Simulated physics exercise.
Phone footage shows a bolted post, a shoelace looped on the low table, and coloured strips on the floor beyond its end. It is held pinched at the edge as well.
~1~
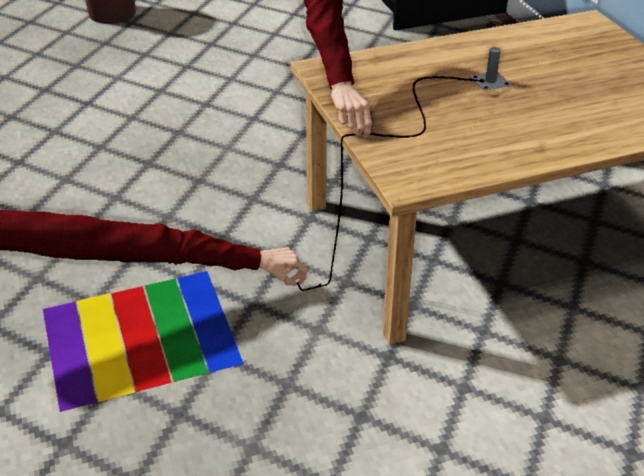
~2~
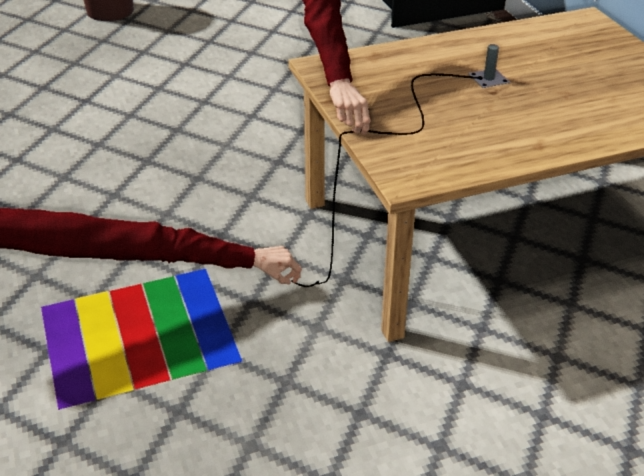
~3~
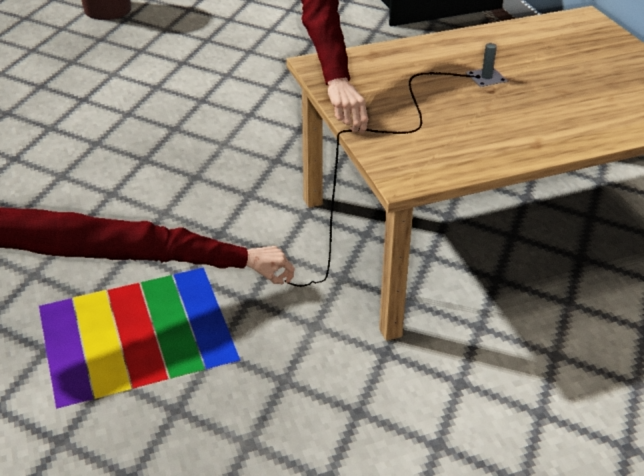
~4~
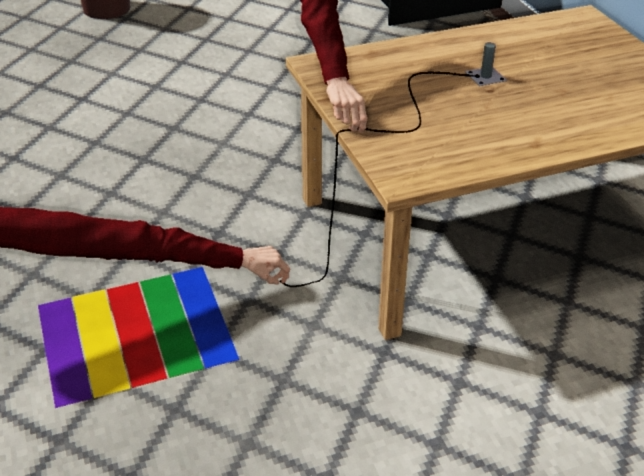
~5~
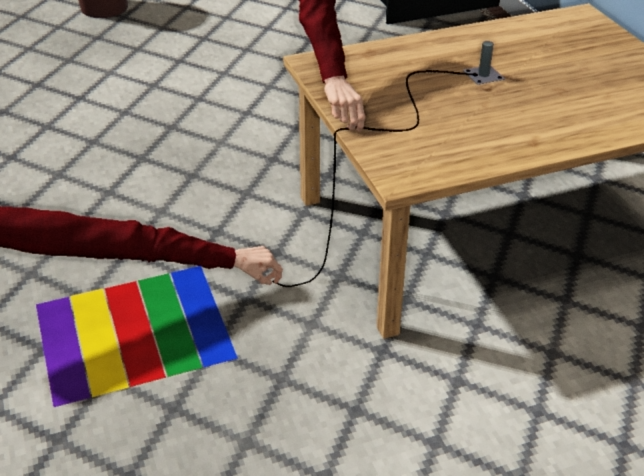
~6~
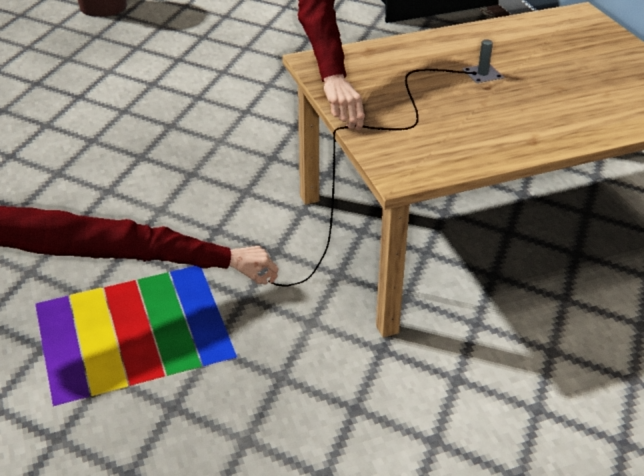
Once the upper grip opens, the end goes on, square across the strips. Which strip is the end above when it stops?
The yellow one.
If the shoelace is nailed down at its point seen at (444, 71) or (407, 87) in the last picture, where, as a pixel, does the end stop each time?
In order of the tries, it's near (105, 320) and near (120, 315).
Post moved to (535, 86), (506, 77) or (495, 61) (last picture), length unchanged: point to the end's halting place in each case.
Going through the tries, you get (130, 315), then (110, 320), then (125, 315).
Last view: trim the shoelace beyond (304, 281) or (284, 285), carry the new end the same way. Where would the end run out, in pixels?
First try near (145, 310), second near (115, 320).
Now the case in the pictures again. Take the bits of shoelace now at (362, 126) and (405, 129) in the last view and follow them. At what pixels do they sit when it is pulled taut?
They finish at (289, 155) and (323, 129) respectively.
Soon after, end near (147, 311); over green.
After that, end near (111, 320); over yellow.
At the stop, end near (89, 325); over yellow. It gets as far as the yellow strip.
